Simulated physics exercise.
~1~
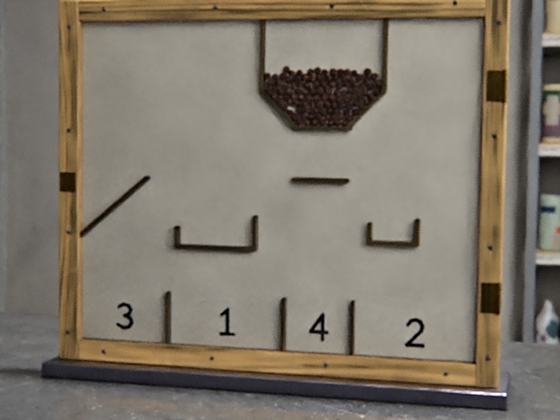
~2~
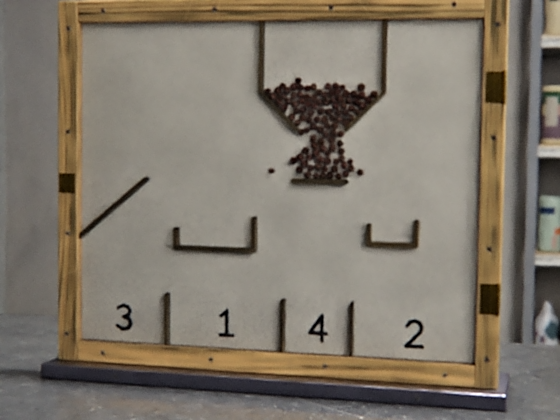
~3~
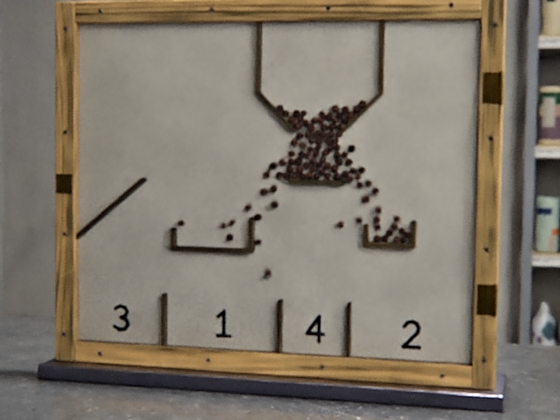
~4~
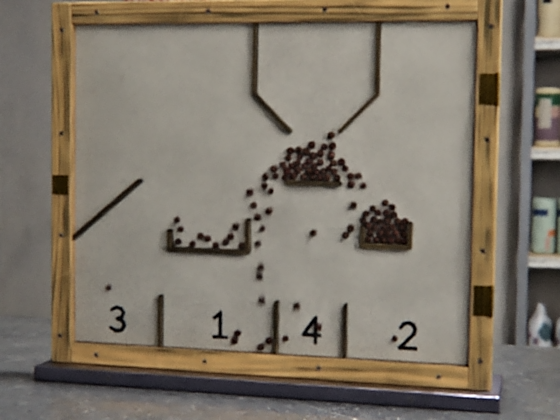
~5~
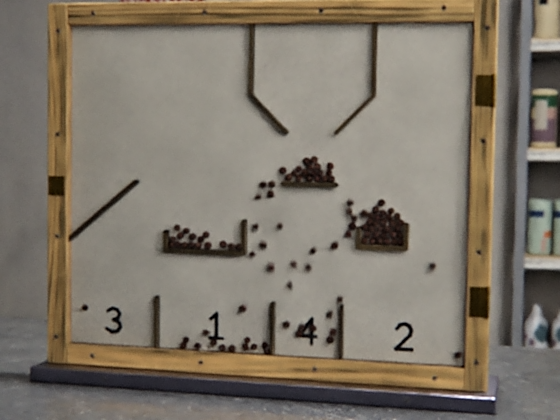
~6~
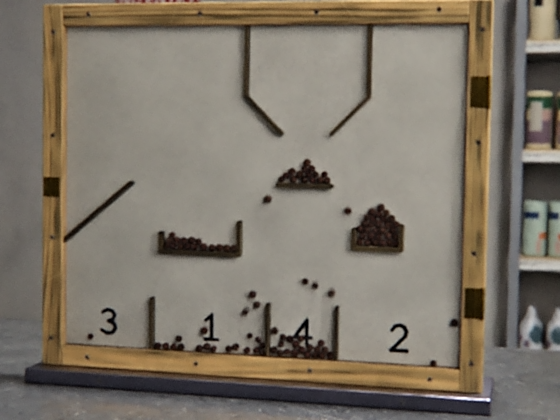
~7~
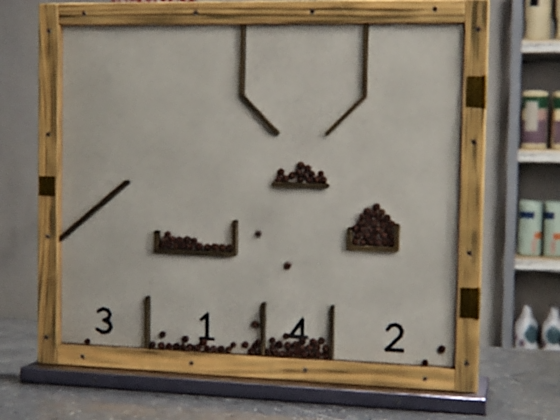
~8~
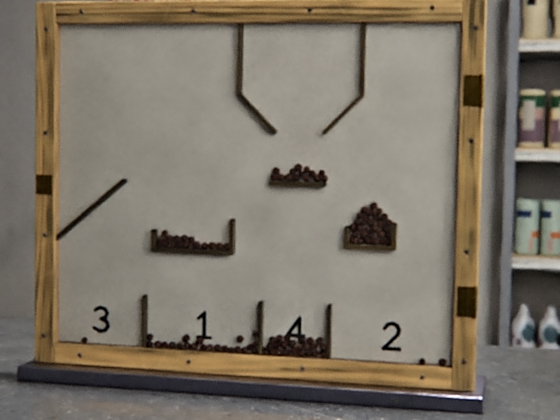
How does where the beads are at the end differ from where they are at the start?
At the start the beads are heaped together in the hopper at the top of the case. By the end the hopper is empty and they are spread lower down, partly on the ledges and partly in the bins, mostly those marked one and four.
To begin with, a heap of dark beads fills a hopper at the top of a wooden-framed case, above fixed ledges and four numbered bins. The beads pour through the opening onto the small ledge below, pile up and spill off both sides. Some gather in the two tray-shaped ledges, while others drop past them into the bins, and the hopper empties as the view drifts slightly right. The stream thins to a few last falling beads. Finally everything lies still, with heaps left on three ledges, many beads in bins one and four, and hardly any in two and three.
